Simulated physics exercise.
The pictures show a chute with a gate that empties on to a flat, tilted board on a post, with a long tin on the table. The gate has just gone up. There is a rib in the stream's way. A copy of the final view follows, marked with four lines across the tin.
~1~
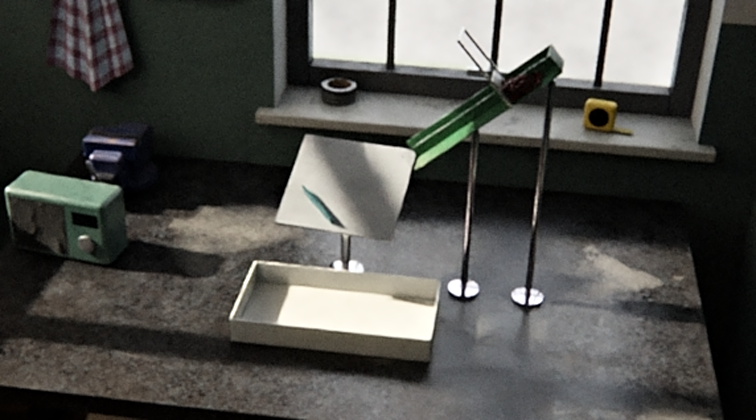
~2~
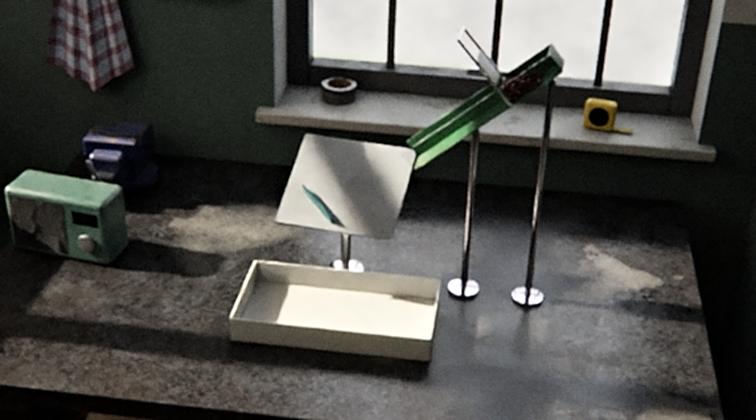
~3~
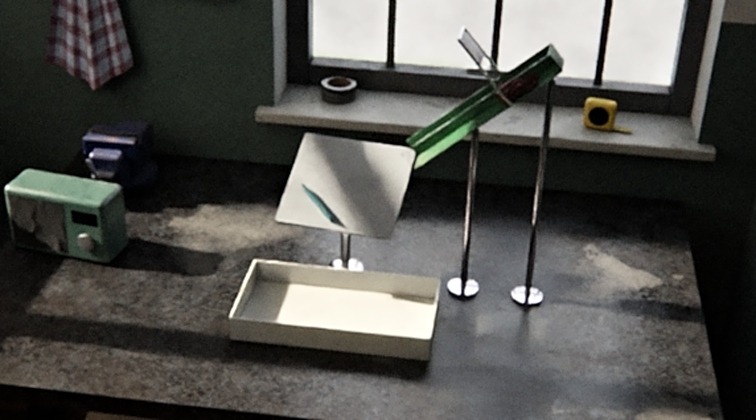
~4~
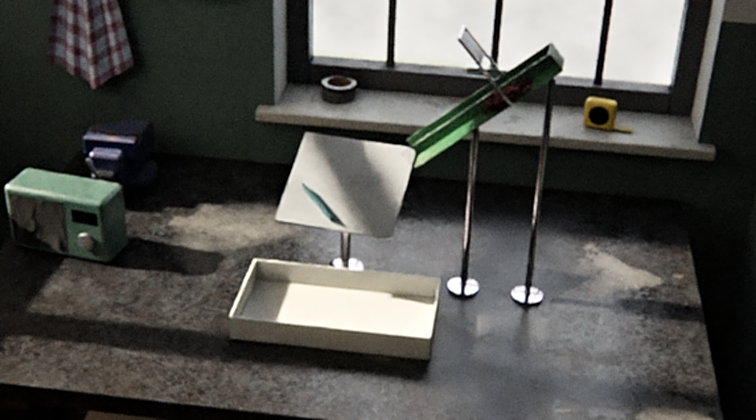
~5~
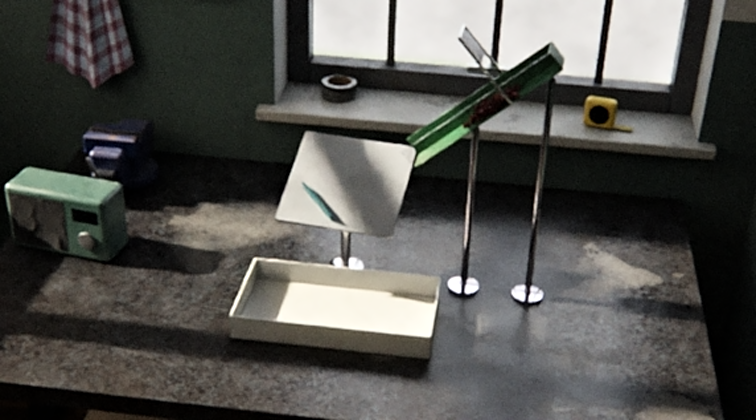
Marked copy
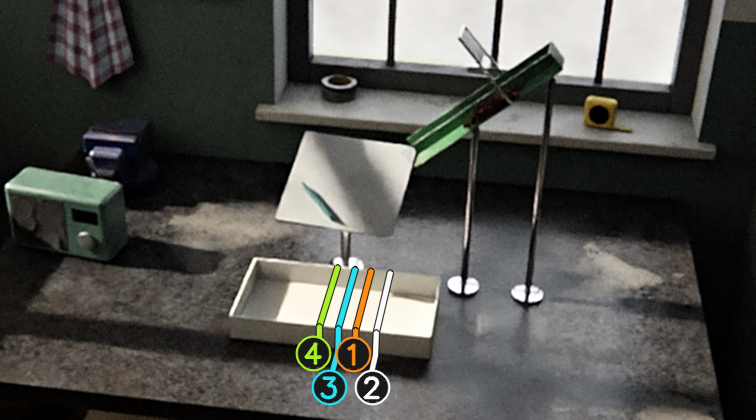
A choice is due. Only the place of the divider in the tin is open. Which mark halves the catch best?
Use line 4.
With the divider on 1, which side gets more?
More lands on the left.
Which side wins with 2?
The left side.
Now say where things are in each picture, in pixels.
In the first picture, load behind the gate at (523, 85), kidney beans; lip of the chute at (417, 164), sloping fairly steeply.
In the second picture, middle of the board at (347, 185), tilted gently; middle of its low edge at (333, 231); of its high edge at (361, 142).
In the third picture, front corners of the tin at (230, 317) and (430, 339), empty; front of the load at (503, 99).
In the fourth picture, middle of the load at (509, 97); its front at (486, 112), about a quarter of the way to the lip; rib from (302, 183) to (331, 217).
In the fifth picture, middle of the load at (495, 101); its front at (465, 125), about half of the way to the lip.
On the marked copy, line 1 crosses the front rim at (355, 329); line 2 crosses the front rim at (376, 331); line 3 crosses the front rim at (338, 327); line 4 crosses the front rim at (319, 325).
With 1, of what is caught, nearly all on the left of the divider, a small part on the right.
With 2, of what is caught, all on the left of the divider, none on the right.
With 3, of what is caught, nearly all on the left of the divider, a small part on the right.
With 4, of what is caught, about half on the left of the divider, about half on the right.
